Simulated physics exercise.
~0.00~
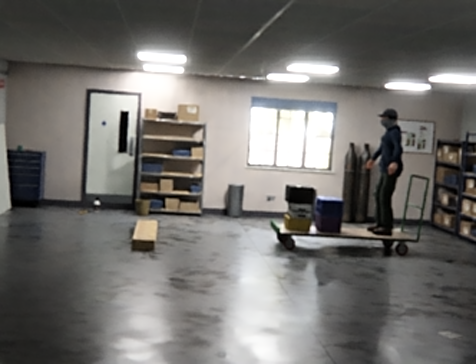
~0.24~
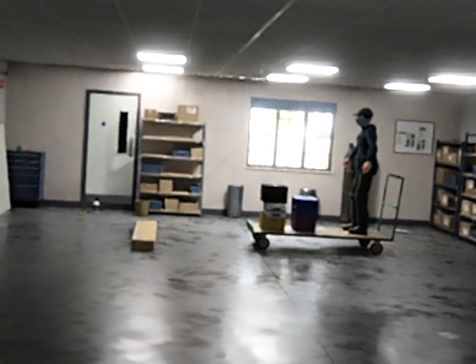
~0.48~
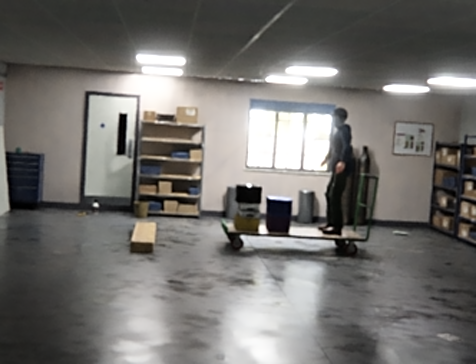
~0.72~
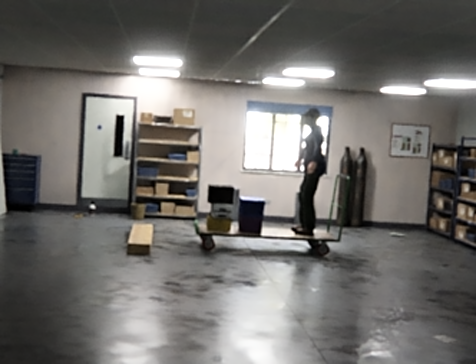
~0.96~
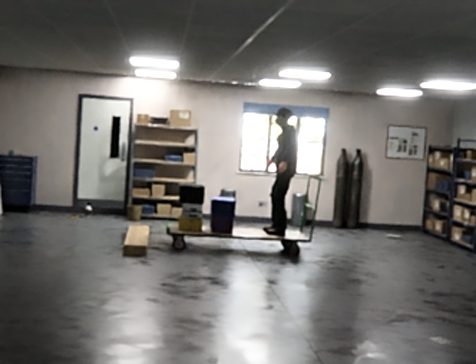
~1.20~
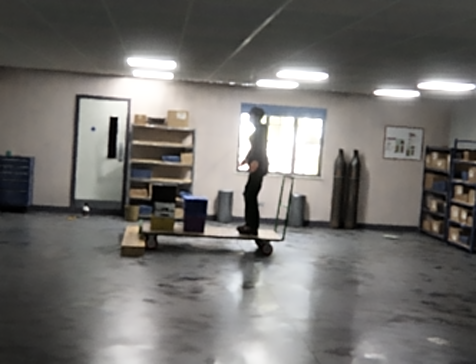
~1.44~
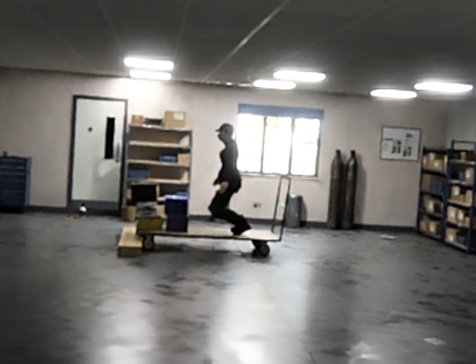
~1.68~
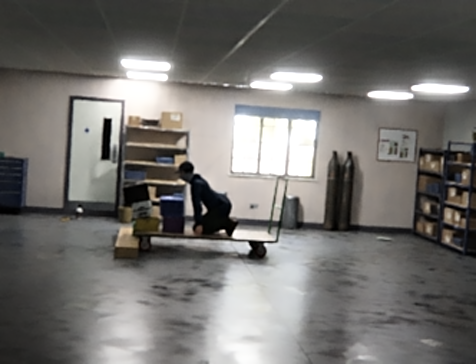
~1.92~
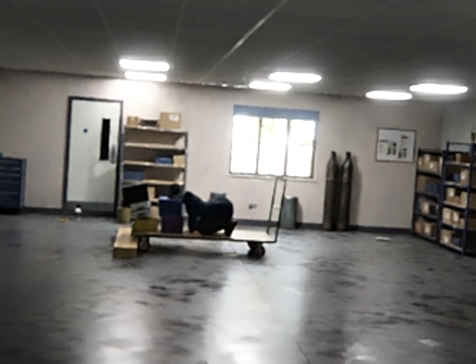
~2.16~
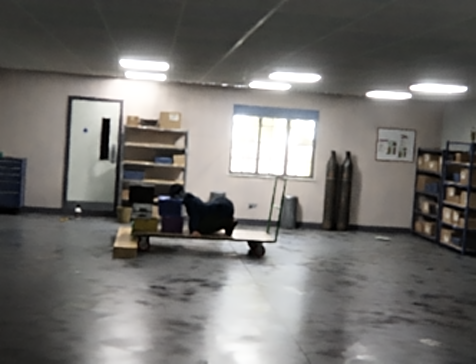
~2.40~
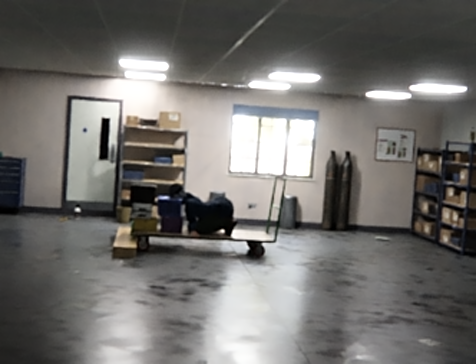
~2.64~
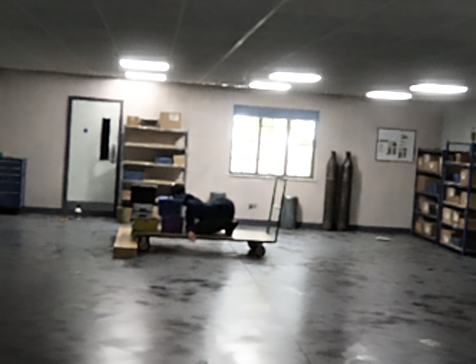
In a storeroom, a flat cart carrying boxes and a standing worker rolls left, stops at a kerb, and the worker crumples onto the deck.
